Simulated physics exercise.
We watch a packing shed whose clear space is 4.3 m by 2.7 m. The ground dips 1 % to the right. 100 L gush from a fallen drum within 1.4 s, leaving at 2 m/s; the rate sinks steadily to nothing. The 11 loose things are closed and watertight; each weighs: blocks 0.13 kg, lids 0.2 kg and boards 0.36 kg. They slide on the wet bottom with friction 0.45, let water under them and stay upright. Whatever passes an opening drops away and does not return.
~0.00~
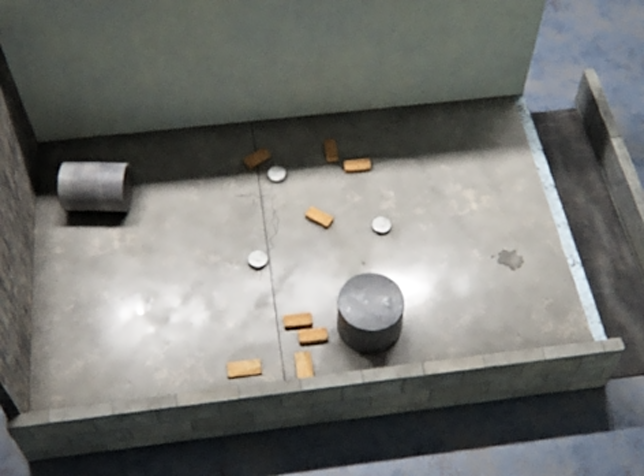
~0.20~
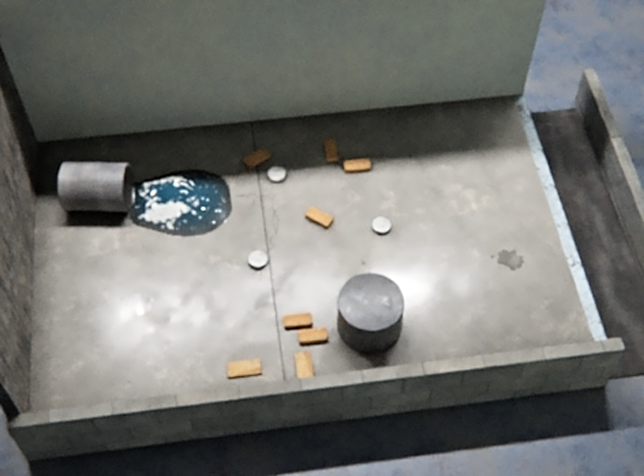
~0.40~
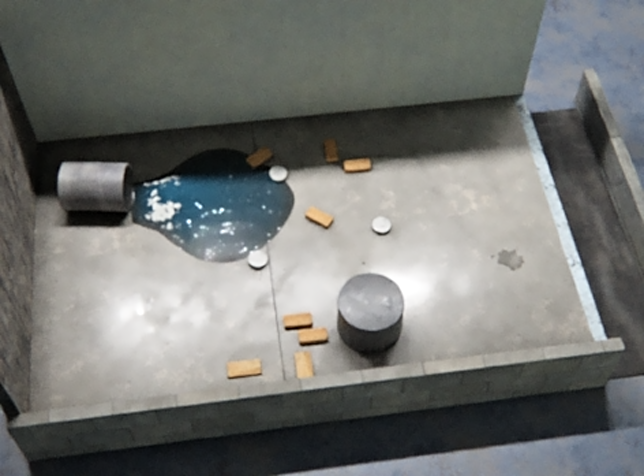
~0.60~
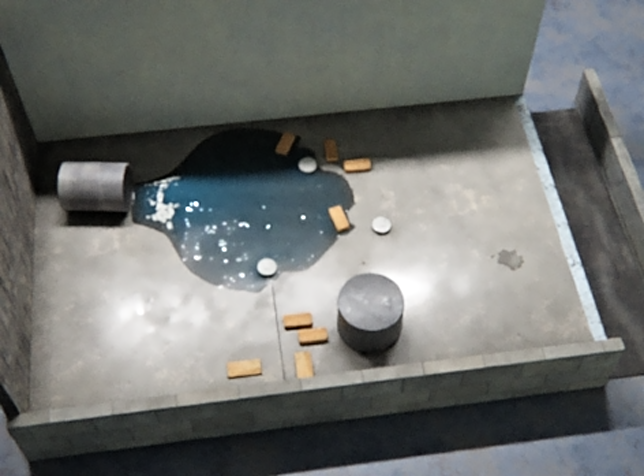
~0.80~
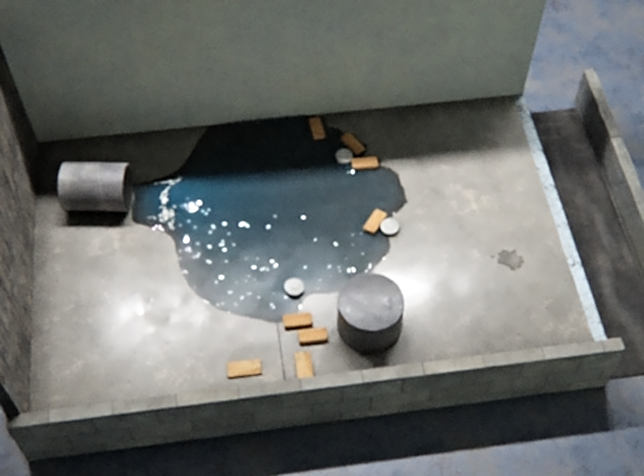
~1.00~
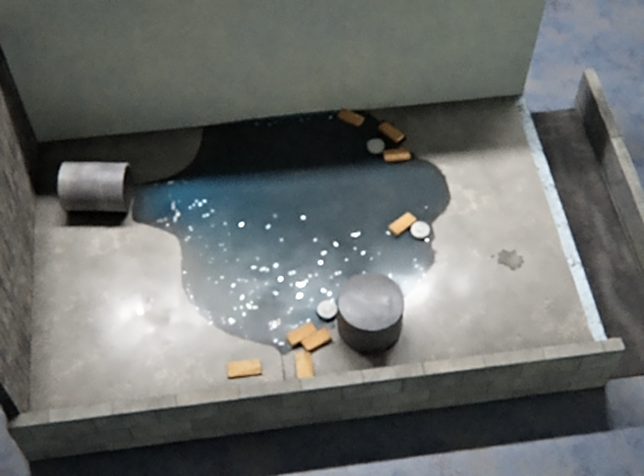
Blue water spreads from a grey pipe across the floor, pushing blocks and lids right.
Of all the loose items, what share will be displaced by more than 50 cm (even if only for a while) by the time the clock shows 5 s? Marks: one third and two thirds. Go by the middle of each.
That comes to two thirds or more.
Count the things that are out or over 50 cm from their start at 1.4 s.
7 of them.
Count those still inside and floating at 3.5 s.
2 of them.
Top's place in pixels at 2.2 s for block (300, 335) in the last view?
Near (329, 356).
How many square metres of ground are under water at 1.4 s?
About 5.5 m2.
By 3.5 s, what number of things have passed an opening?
By then 6.
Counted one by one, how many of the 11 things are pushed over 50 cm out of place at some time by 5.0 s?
9 of them.
After 1.4 s 7 of 11 are over 50 cm from their spots; 5 afloat.
After 2.2 s 7 of 11 are over 50 cm from their spots; 3 afloat.
After 3.5 s 8 of 11 are over 50 cm from their spots; 2 afloat.
After 5.0 s 9 of 11 are over 50 cm from their spots, and 9 have been at some point; 1 afloat.
